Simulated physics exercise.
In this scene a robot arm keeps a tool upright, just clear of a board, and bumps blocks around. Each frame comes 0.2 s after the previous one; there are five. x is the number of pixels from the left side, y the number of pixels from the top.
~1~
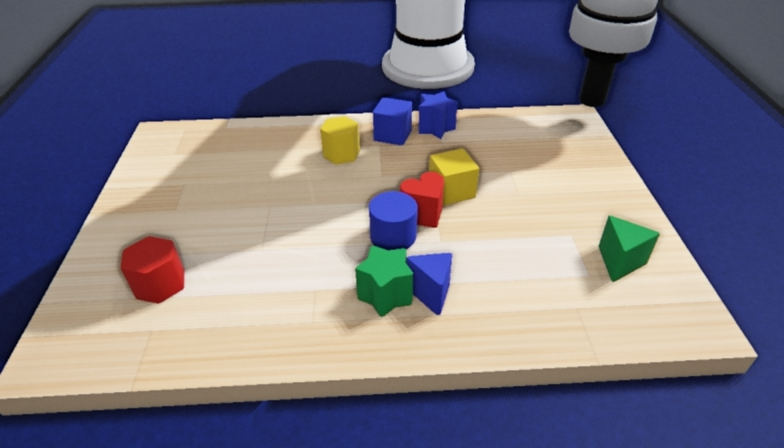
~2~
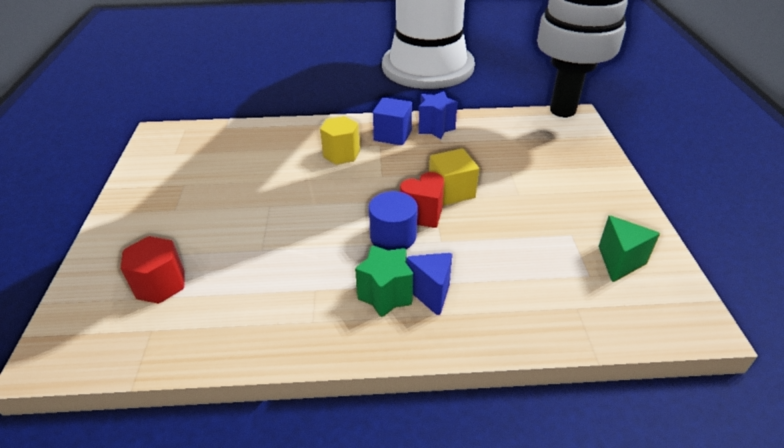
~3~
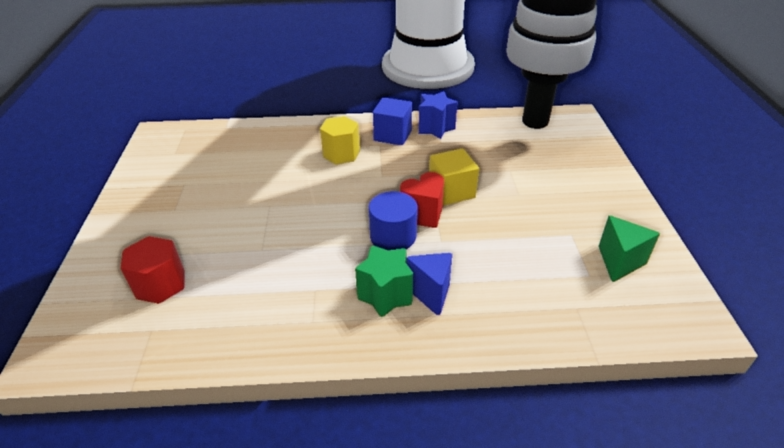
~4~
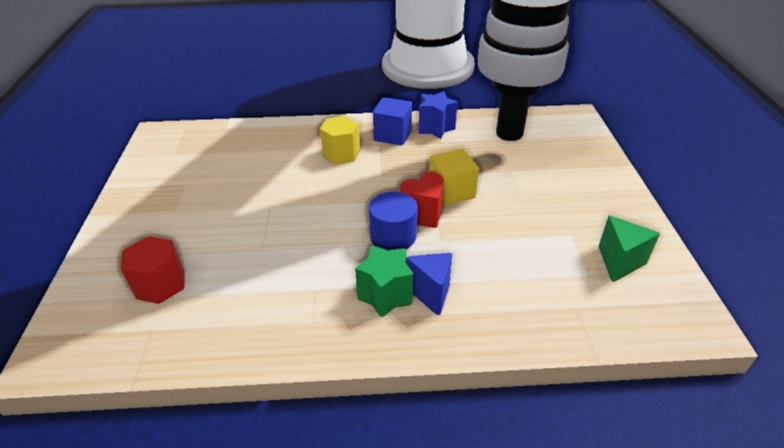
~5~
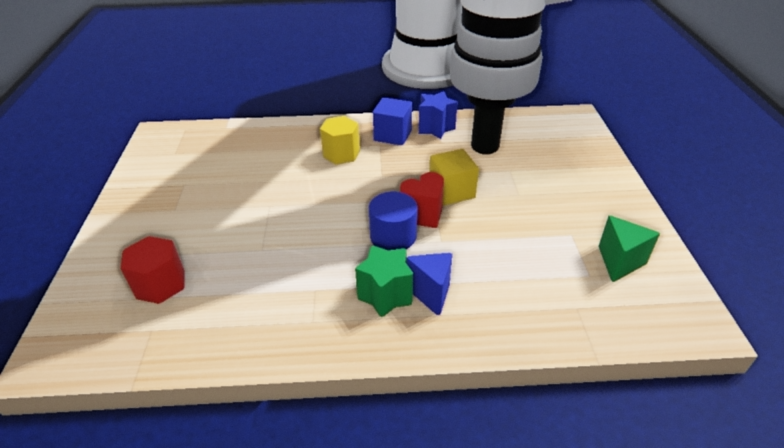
On a wooden board, a black-tipped tool moves left and nearer past still coloured blocks.
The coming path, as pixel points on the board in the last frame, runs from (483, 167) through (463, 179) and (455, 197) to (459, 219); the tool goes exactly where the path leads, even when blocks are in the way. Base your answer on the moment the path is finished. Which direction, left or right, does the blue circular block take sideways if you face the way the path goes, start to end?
It is displaced to the right.
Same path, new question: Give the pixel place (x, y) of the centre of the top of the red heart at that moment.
Most likely (406, 221).
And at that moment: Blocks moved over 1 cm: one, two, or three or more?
Going by the path, three or more blocks will move.
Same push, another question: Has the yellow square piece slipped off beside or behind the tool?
My answer is no.
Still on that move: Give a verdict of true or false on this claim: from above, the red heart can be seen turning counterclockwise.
That is false.
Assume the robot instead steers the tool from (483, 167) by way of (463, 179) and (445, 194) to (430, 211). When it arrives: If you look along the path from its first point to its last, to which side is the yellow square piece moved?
Well, taking the path from its start to its end as straight ahead, the yellow square piece moves to the left.
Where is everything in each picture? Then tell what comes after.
Tip of the tool (592, 102), middles of tops, blue circular block (393, 206), red heart (425, 184), blue star block (437, 100), yellow square piece (454, 161), in the first frame.
Tool (563, 112), nothing pushed, in the second frame.
Tool (535, 123), nothing pushed, in the third frame.
Tool (509, 135), nothing pushed, in the fourth frame.
Tool (485, 148), blue circular block (393, 206), red heart (425, 184), blue star block (437, 100), yellow square piece (454, 161), in the fifth frame.
What follows on the original path. One third of the way, tool (463, 161); blue circular block (390, 207); red heart (422, 188), turned 15° clockwise; yellow square piece (446, 167), turned 35° anticlockwise.
Two thirds of the way, tool (457, 178); blue circular block (374, 215); red heart (415, 204), turned 60° clockwise; yellow square piece (443, 187), turned 50° anticlockwise.
At the end, tool (460, 199); blue circular block (361, 221); red heart (406, 221), turned 75° clockwise; blue star block unmoved; yellow square piece (442, 208), turned 35° anticlockwise.
